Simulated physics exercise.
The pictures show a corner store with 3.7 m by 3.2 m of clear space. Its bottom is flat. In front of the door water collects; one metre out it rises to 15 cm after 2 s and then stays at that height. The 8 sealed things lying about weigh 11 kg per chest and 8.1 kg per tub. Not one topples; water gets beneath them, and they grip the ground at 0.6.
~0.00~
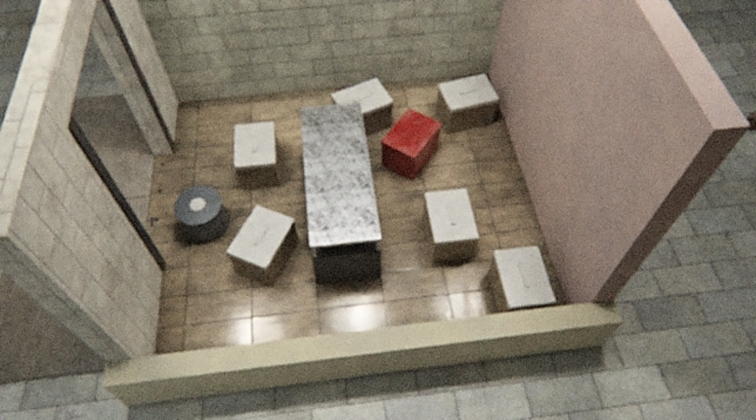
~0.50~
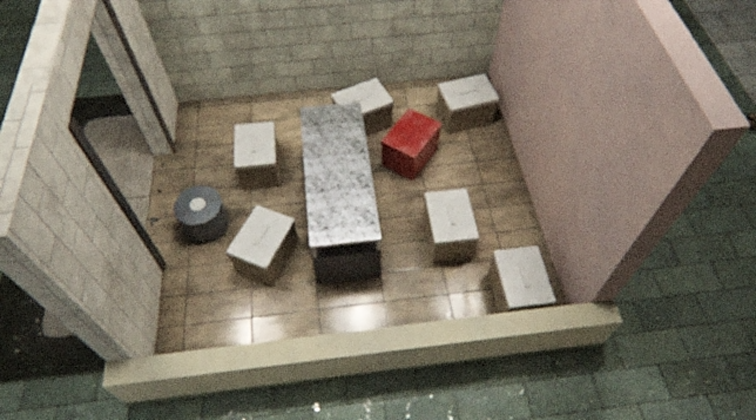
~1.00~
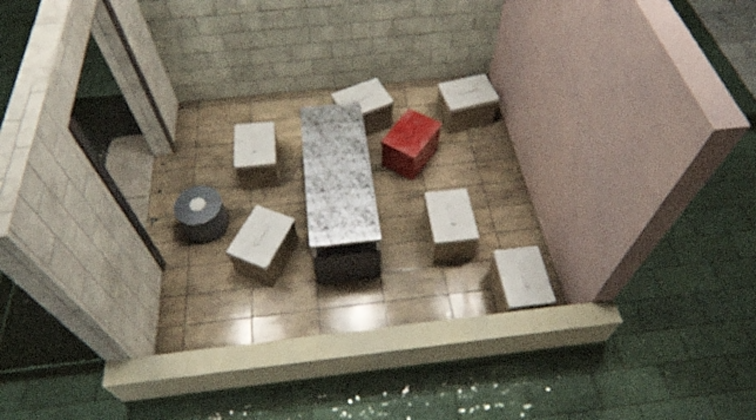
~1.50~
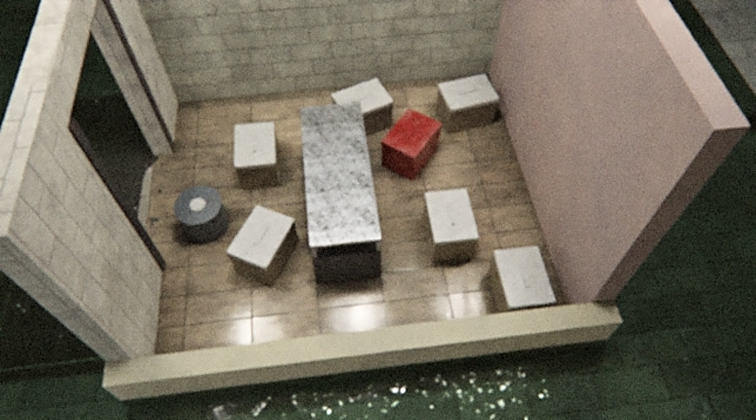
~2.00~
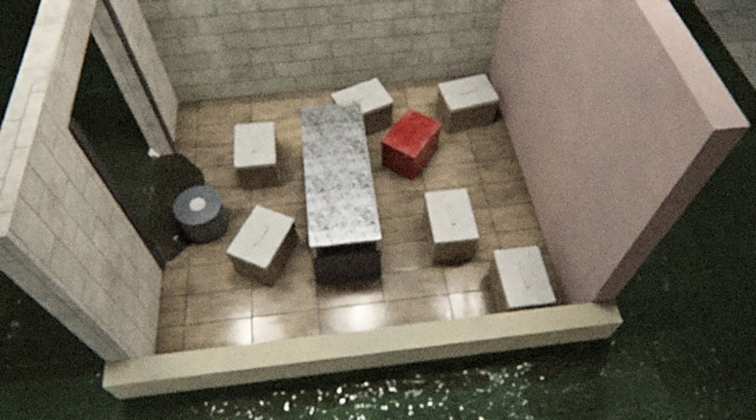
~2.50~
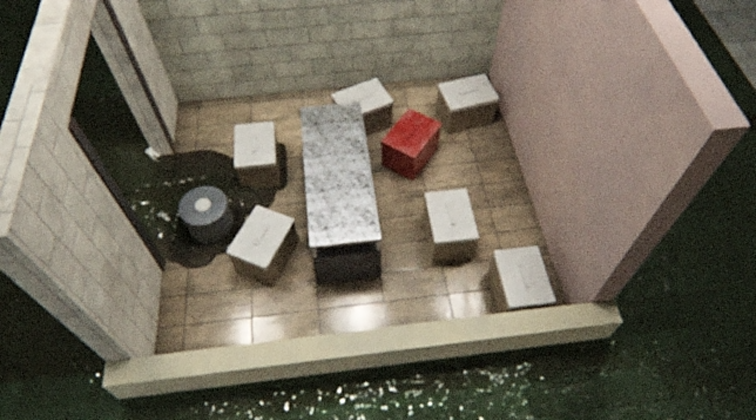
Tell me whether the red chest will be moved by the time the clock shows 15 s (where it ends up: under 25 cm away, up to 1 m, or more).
I reckon it goes some way, under a metre.
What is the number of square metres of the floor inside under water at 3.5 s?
Wet: Near 3.5 m2.
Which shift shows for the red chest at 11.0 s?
5 cm or so by then.
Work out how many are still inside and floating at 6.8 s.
I'd say 1 of them.
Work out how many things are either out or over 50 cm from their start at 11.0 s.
The number comes to 4.
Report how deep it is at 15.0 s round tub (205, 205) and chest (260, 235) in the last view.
Depths: Near 11 cm, then near 12 cm.
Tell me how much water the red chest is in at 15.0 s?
Near 9 cm deep.
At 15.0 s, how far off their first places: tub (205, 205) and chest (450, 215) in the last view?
One is off by 100 cm, the other by 200 cm, in the order asked.
After 3.5 s the red chest is near (412, 132), 0.0 m from its start, aground; 0 afloat.
After 6.8 s the red chest is near (412, 132), 0.0 m from its start, aground; 1 afloat.
After 11.0 s the red chest is near (416, 133), 0.0 m from its start, afloat; 8 afloat.
After 15.0 s the red chest is near (467, 157), 0.6 m from its start, afloat; 8 afloat.
